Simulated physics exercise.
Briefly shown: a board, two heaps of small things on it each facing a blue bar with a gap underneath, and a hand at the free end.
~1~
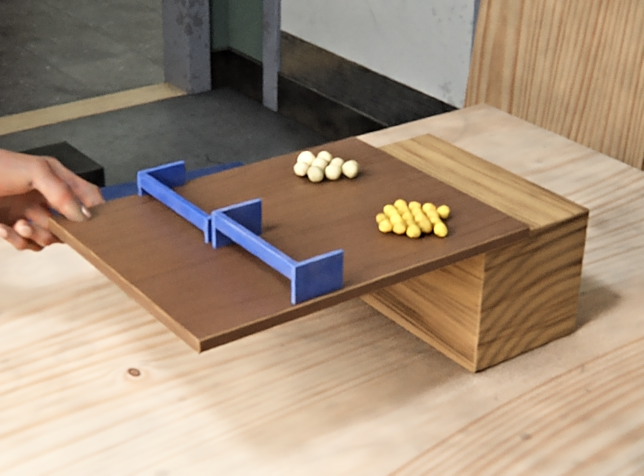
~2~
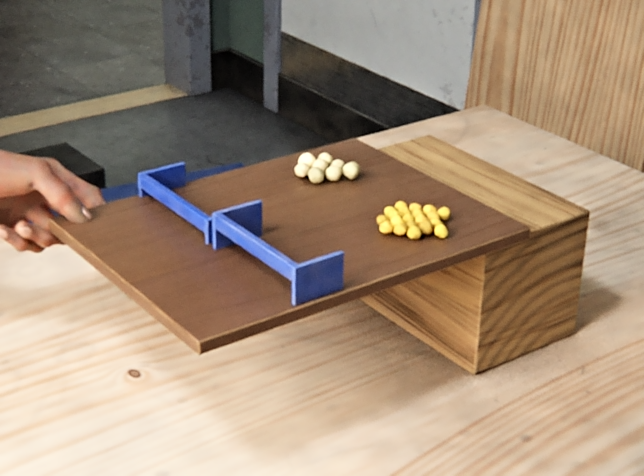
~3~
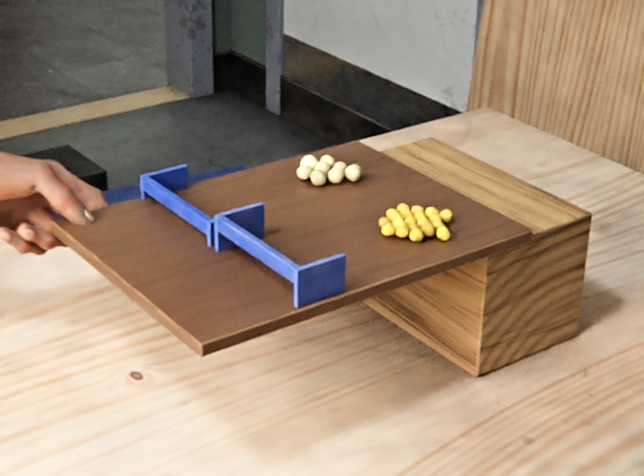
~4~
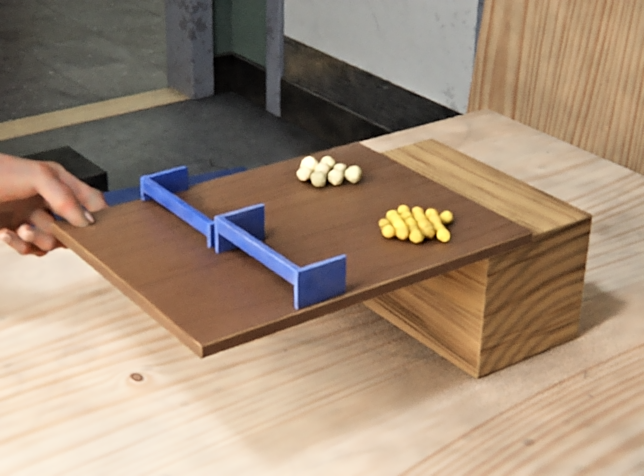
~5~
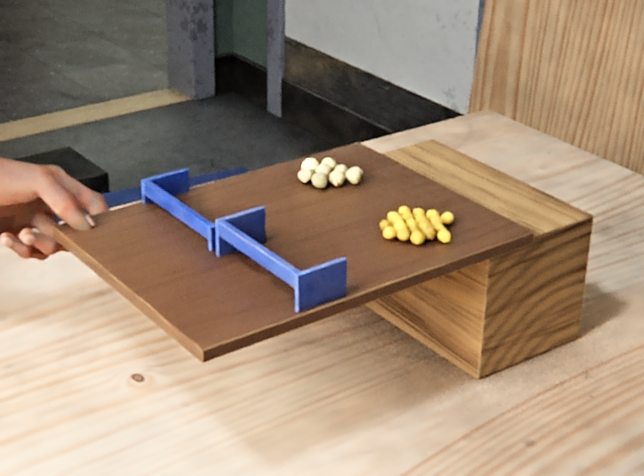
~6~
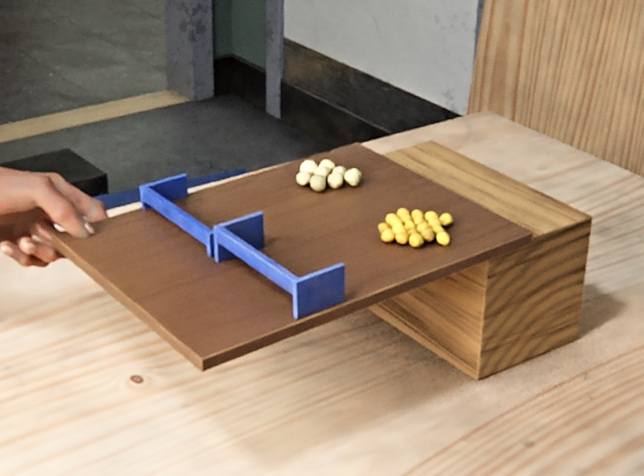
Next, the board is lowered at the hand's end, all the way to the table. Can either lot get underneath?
One by one: The near lot escapes; the far lot is caught.
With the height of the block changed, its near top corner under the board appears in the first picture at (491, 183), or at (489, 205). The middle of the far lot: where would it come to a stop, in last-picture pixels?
One: About (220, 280). Two: About (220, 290).
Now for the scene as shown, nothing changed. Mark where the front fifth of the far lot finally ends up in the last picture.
Roughly (195, 295).
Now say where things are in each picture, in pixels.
In the first picture, held end of the board at (203, 338), level; block at (450, 245), nearly half as high as the board is long; near lot at (408, 219), a few puffed corn balls; far lot at (320, 166), a few macadamia nuts; near gate at (255, 245), its slot higher than a piece; far gate at (174, 201), its slot lower than a piece.
In the second picture, held end of the board at (203, 339), level; far lot at (320, 167).
In the third picture, held end of the board at (205, 341), level; near lot at (410, 222).
In the fourth picture, held end of the board at (206, 343), level; far lot at (323, 171).
In the fifth picture, held end of the board at (207, 347), down by 1°; near lot at (411, 225).
In the sixth picture, held end of the board at (206, 356), down by 2°; block at (453, 252); near lot at (410, 227), not moving; far lot at (322, 174), not moving; near gate at (257, 259); far gate at (177, 215).
Then, 0.41 s past the last view, board sloping at 9°; near lot where it was; far lot where it was.
Then, 0.93 s past the last view, board sloping at 18°; near lot on its way down; far lot has reached its gate.
Then, 1.49 s past the last view, board resting at 26°; near lot all past its gate; far lot has reached its gate.
Finally, board resting at 27°; near lot all past its gate; far lot gathered behind its gate.
